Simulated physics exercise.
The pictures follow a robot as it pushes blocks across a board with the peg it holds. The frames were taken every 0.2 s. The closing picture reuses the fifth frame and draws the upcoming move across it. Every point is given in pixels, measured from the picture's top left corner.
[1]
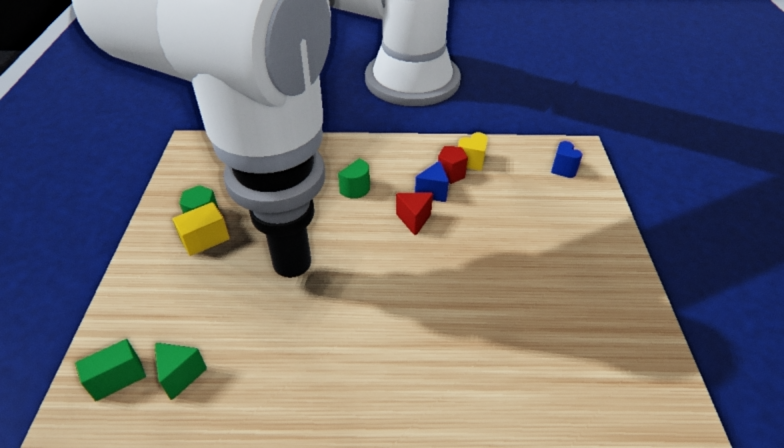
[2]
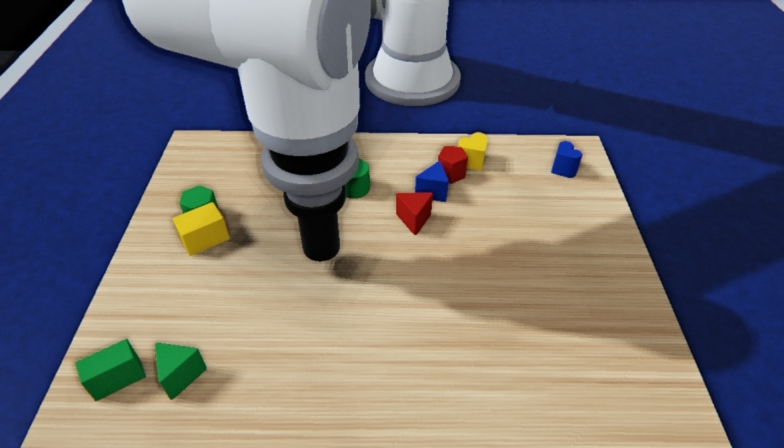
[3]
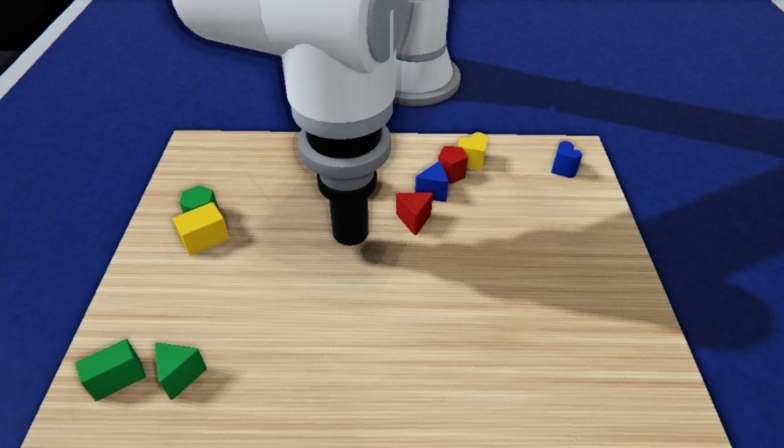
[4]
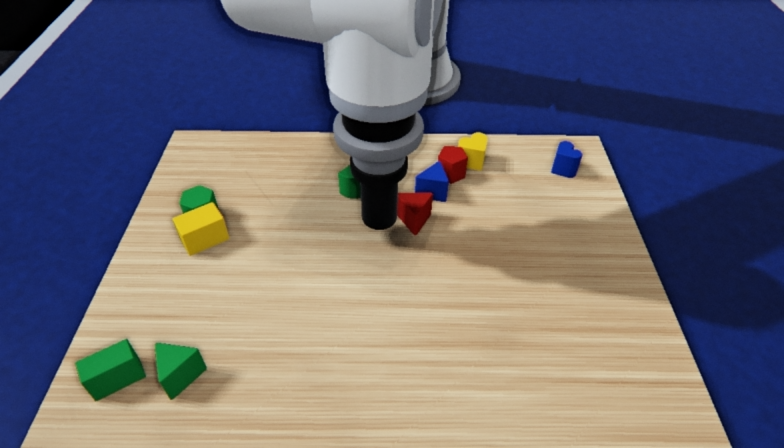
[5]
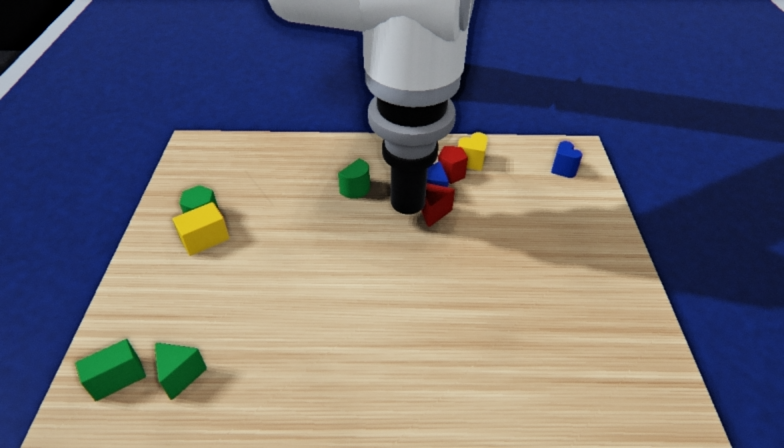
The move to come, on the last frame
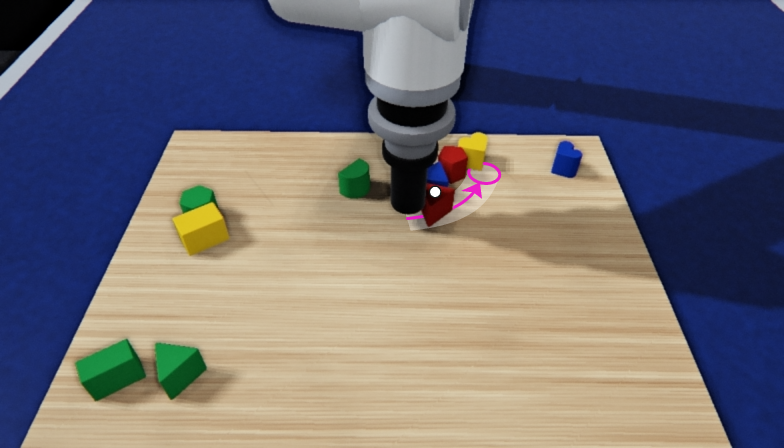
A light wooden board on a blue surface is seen from above and in front, with the camera still. A white robot arm with a black peg hangs over it, with green and yellow blocks at left and green, blue, red and yellow ones towards the back. The arm moves steadily right and slightly back, and its peg nudges the red triangular block a little to the right.
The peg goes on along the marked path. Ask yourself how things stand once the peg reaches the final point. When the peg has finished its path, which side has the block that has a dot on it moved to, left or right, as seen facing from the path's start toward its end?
The answer is right.
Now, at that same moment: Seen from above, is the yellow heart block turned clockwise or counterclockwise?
Short answer: Counterclockwise.
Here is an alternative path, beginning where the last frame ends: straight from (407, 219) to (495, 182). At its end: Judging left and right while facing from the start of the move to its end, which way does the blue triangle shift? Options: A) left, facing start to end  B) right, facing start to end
A (left, facing start to end)
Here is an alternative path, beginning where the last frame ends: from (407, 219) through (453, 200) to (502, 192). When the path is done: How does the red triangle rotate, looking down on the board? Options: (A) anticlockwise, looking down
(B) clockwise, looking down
(B)
The line goes from (407, 219) by way of (444, 211) and (471, 195) to (484, 173); the dot is on the red triangle.
On the path given first. One third of the way, peg at (448, 196); blue triangle at (437, 171), turned 25° anticlockwise; red triangle at (474, 182), turned 25° anticlockwise.
Two thirds of the way, peg at (474, 180); blue triangle at (439, 169), turned 45° anticlockwise; red triangle at (502, 171), turned 15° clockwise.
At the end, peg at (487, 159); blue triangle at (439, 169), turned 45° anticlockwise; red triangle at (511, 167), turned 35° clockwise; red five-sided block unmoved; yellow heart block at (475, 137), turned 30° anticlockwise.
